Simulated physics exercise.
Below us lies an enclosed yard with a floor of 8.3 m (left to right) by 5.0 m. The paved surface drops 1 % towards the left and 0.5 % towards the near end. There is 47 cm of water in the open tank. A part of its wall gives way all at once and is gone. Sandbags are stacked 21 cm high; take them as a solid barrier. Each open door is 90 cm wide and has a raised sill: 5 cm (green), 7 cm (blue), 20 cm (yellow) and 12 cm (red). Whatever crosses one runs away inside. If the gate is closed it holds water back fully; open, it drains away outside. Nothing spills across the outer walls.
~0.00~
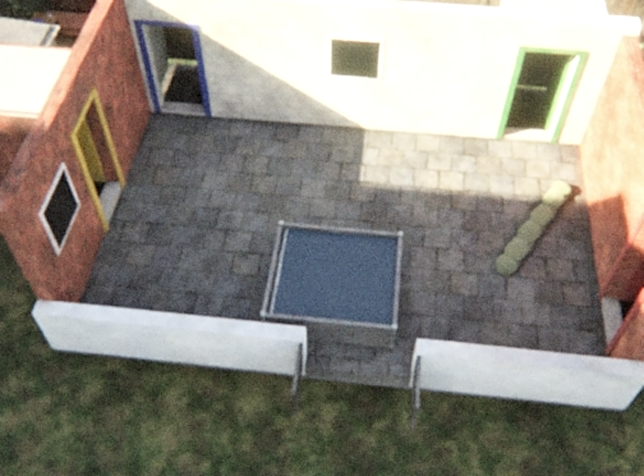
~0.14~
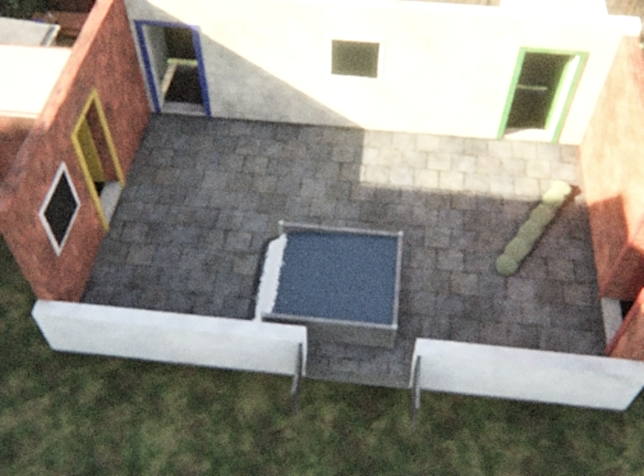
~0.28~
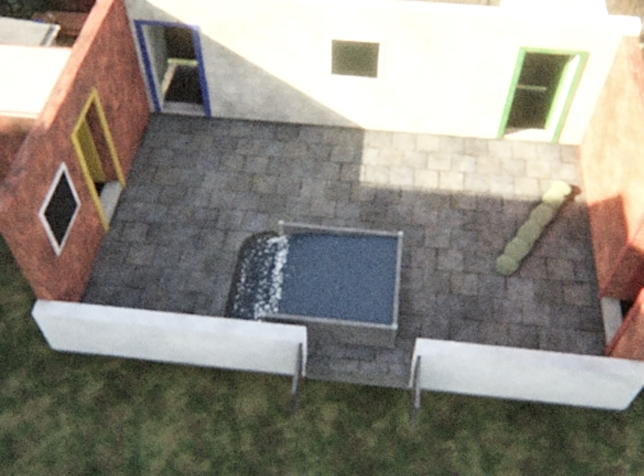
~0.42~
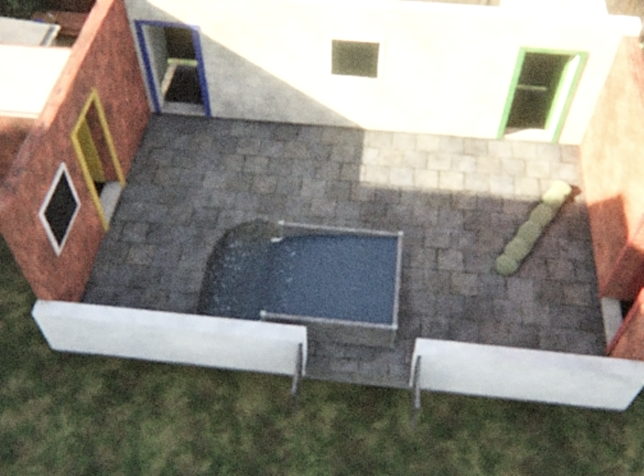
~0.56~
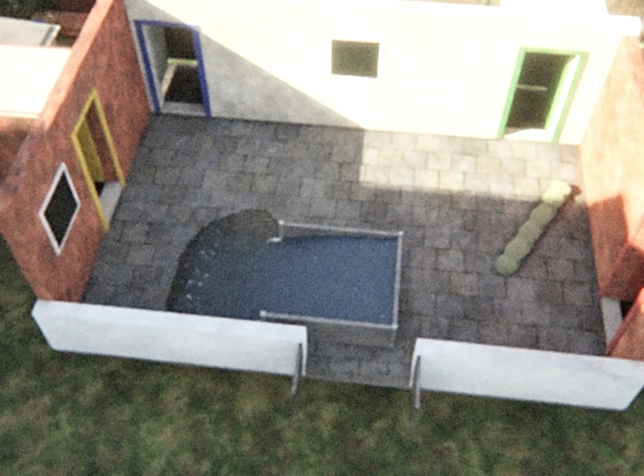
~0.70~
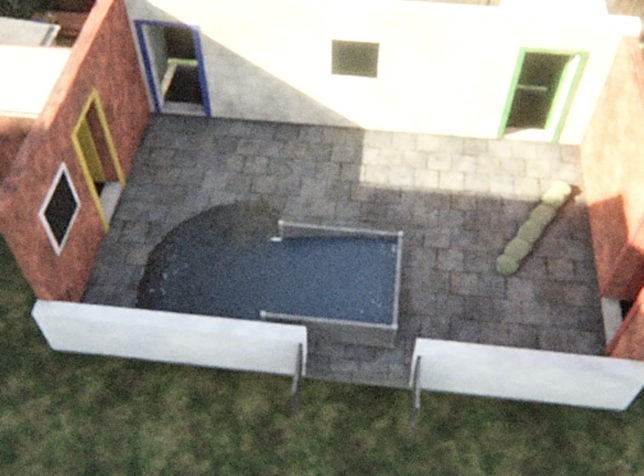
Water bursting from the left side of an open tank in a walled courtyard, spreading across grey paving in a dark, widening pool.
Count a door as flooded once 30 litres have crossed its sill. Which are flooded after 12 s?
The water let in: At the green door it stays under the limit; at the blue door it exceeds the limit; at the yellow door it does not reach the limit; at the red door it keeps below the limit.
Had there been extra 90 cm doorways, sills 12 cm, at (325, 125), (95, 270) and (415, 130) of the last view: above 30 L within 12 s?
In turn: Below, over, below.
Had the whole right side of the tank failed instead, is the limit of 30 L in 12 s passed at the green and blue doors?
Then: Green above, blue under.
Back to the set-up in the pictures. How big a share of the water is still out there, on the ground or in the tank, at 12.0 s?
Some 88 per cent remains.
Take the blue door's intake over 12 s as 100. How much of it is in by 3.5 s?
Some 5 per cent by then.
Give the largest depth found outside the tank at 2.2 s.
About 36 cm.
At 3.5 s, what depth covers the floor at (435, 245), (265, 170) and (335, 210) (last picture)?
In that order: 0, 0 and 0 cm.
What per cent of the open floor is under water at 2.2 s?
Near 25 per cent is wet.
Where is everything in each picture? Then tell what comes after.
In the first picture, still water, 47 cm deep, in the open tank at (335, 276).
In the second picture, water pours out at (276, 282) and has run 0.9 m, to (272, 242); typically 6 cm deep outside, 47 cm at the open tank's back.
In the third picture, the front is at (267, 236), 1.1 m from the gap at (276, 282); 1.2 m2 of floor is under water; 47 cm left at the back of the open tank.
In the fourth picture, water pours out at (276, 282) and has run 1.4 m, to a hidden place; typically 7 cm deep outside, 47 cm at the open tank's back.
In the fifth picture, the front is at (208, 231), 1.7 m from the gap at (276, 283); 3.5 m2 of floor is under water; 45 cm left at the back of the open tank.
In the sixth picture, water pours out at (276, 283) and has run 2.2 m, to (154, 257); typically 5 cm deep outside, 39 cm at the open tank's back.
After 1.4 s water covers 25 % of the floor and is deepest (30 cm) near (70, 329); green door not reached, blue door not reached, yellow door 7 cm at the sill, 0 L in, red door not reached.
After 2.2 s water covers 25 % of the floor and is deepest (36 cm) near (70, 329); green door not reached, blue door not reached, yellow door 20 cm at the sill, 0 L in, red door not reached.
After 3.5 s water covers 30 % of the floor and is deepest (23 cm) near (70, 329); green door not reached, blue door 14 cm at the sill, 6 L in, yellow door 17 cm at the sill, 1 L in, red door not reached.
After 7.0 s water covers 55 % of the floor and is deepest (12 cm) near (138, 148); green door not reached, blue door 12 cm at the sill, 137 L in, yellow door 7 cm at the sill, 1 L in, red door not reached.
After 12.0 s water covers 80 % of the floor and is deepest (10 cm) near (70, 329); green door 3 cm at the sill, 0 L in, blue door 5 cm at the sill, 153 L in, yellow door 7 cm at the sill, 1 L in, red door not reached.
